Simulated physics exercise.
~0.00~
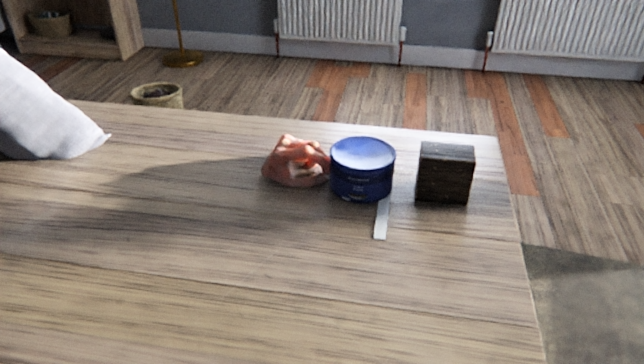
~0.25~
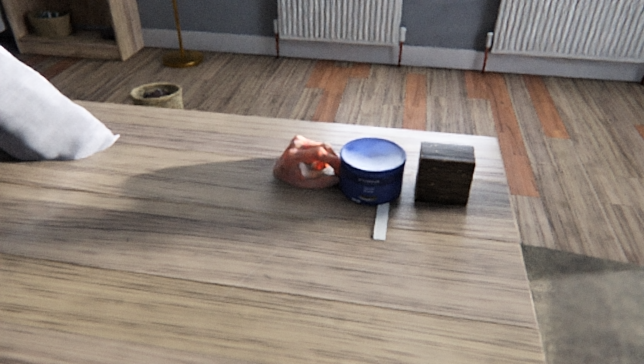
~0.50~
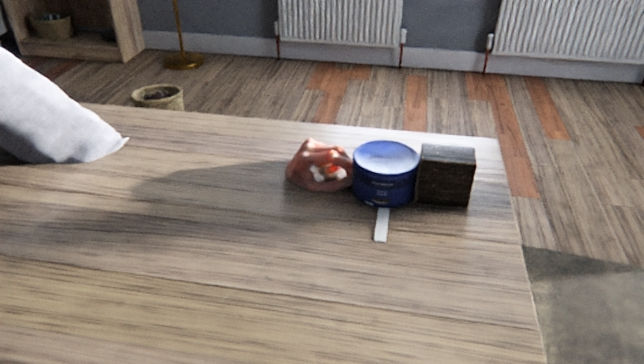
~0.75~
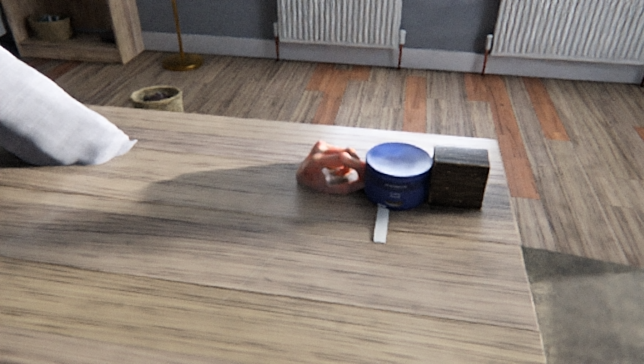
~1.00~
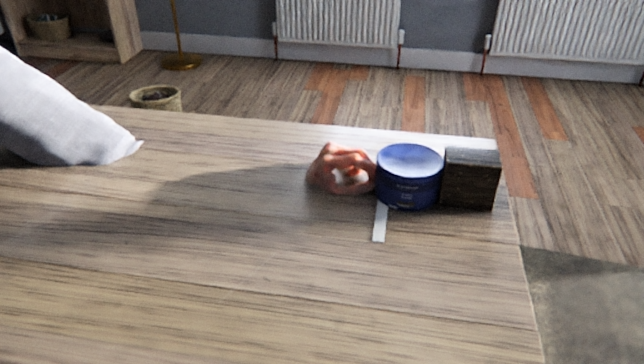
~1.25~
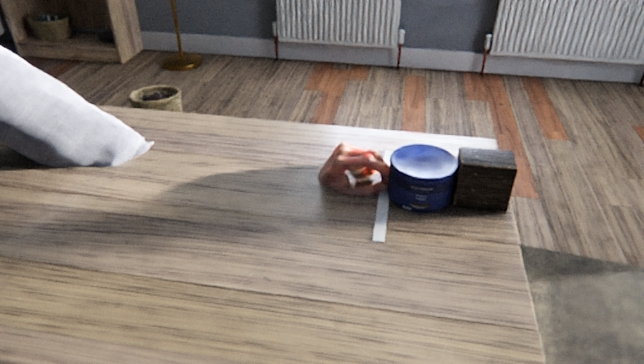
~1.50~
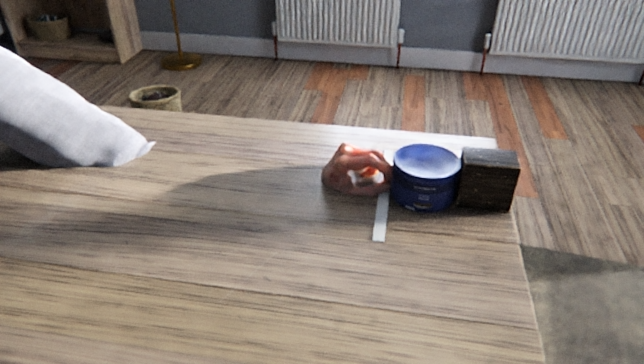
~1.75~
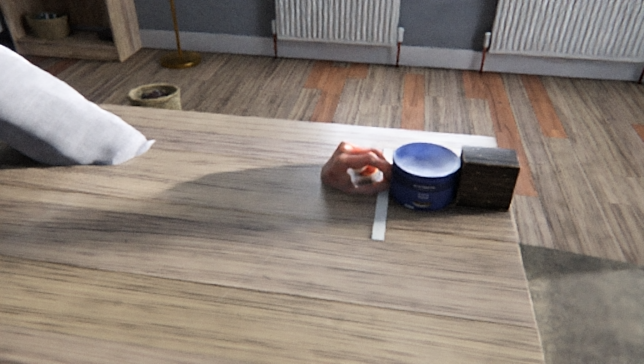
A pale wooden tabletop in a room with plank flooring and white radiators along a grey wall is seen from slightly above by a gently swaying camera. A blue tub stands near the right end between a reddish, hand-like shape and an upright black block, with a short pale strip of tape in front and a white cloth shape at the left. The reddish shape pushes the tub right, closing the gap to the block. Together they slide the block towards the table's end. All motion then stops, with the block still upright on the table near the edge.
